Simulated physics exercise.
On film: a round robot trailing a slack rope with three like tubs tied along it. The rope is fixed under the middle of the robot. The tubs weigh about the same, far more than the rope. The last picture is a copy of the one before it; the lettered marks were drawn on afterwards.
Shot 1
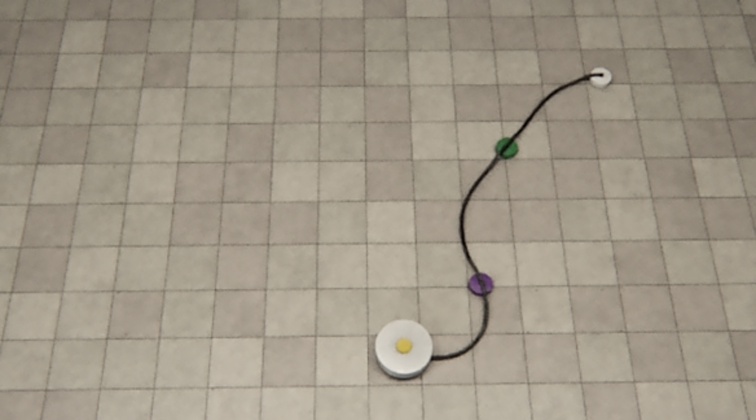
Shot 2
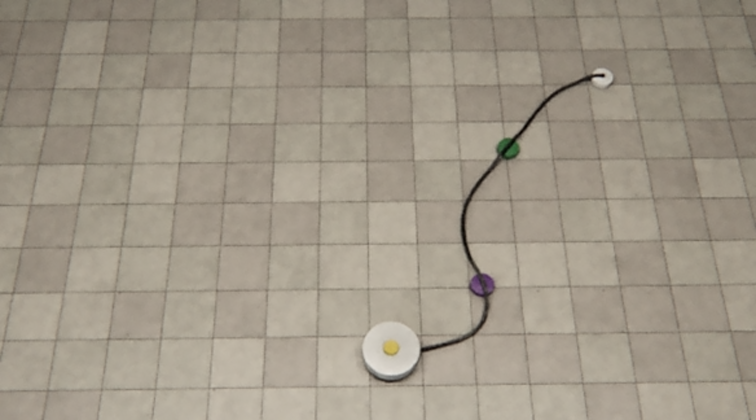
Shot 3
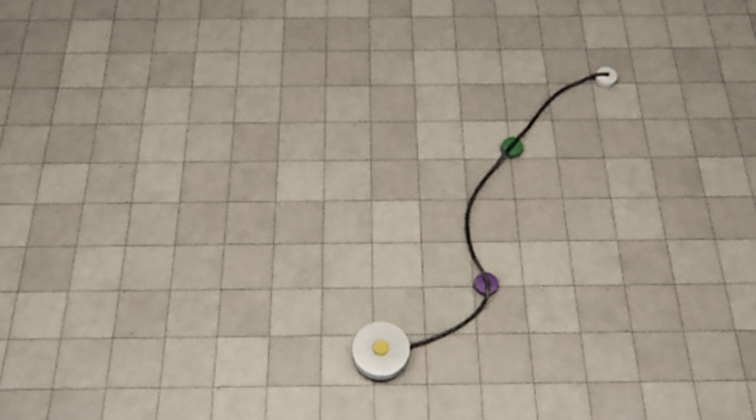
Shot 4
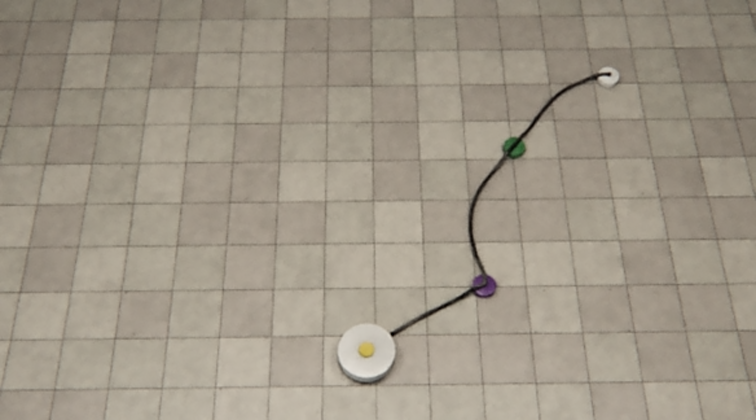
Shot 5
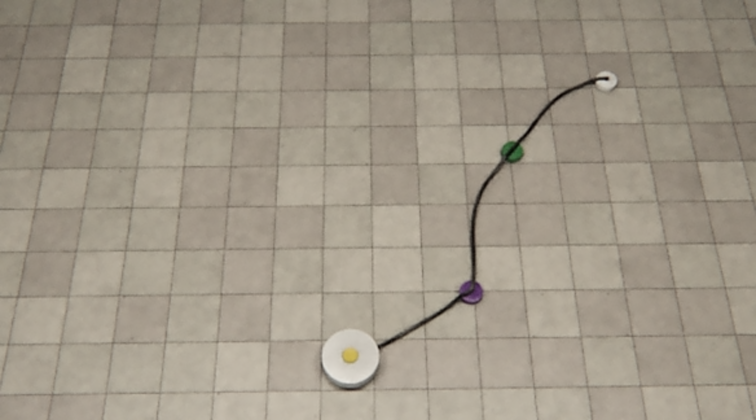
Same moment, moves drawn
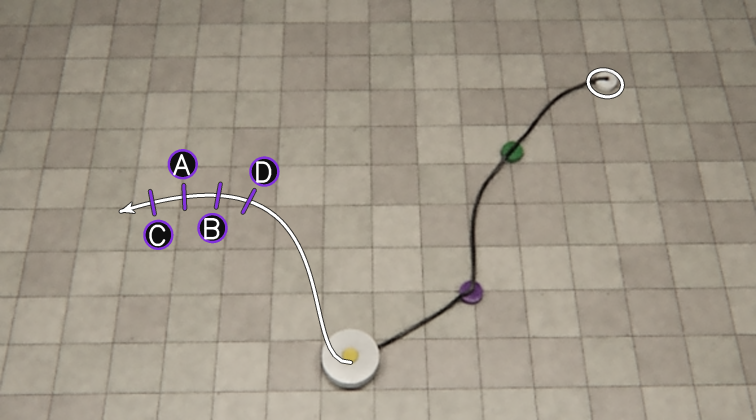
A round white robot moved left across a tiled floor, drawing out the slack of the black rope behind it, and then the purple tub nearest it slid a little down and to the left.
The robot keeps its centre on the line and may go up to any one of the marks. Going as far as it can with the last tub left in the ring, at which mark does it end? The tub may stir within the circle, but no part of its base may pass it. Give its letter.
All is well up to B.
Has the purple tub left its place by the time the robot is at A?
Yes.
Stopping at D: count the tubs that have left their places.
One.
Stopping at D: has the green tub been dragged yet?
No.
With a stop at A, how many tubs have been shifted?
Three.
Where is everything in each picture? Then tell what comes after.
Purple tub (481, 284); robot (404, 349); white tub (601, 77), in the first picture.
Robot (391, 351); white tub (602, 78), in the second picture.
Robot (381, 351); purple tub (486, 283), in the third picture.
Robot (367, 353); purple tub (484, 286); green tub (515, 147), in the fourth picture.
Robot (351, 359); purple tub (471, 292); green tub (513, 151); white tub (606, 81), in the fifth picture.
On the copy, A at (184, 197); B at (218, 196); C at (152, 203); D at (249, 201); the ring at (605, 83); the route from (351, 362) via (281, 221) to (121, 211).
On B. First, robot (314, 287); white tub (606, 81); green tub (512, 151); purple tub (453, 292).
Then, robot (280, 216); white tub (606, 81); green tub (512, 151); purple tub (406, 261).
Finally, robot (217, 191); white tub (606, 81); green tub (508, 153); purple tub (349, 201); the ringed tub at the far end is still in its ring.
By contrast, A drags the last tub to (593, 90); C drags the last tub to (572, 101); D is safe but short.
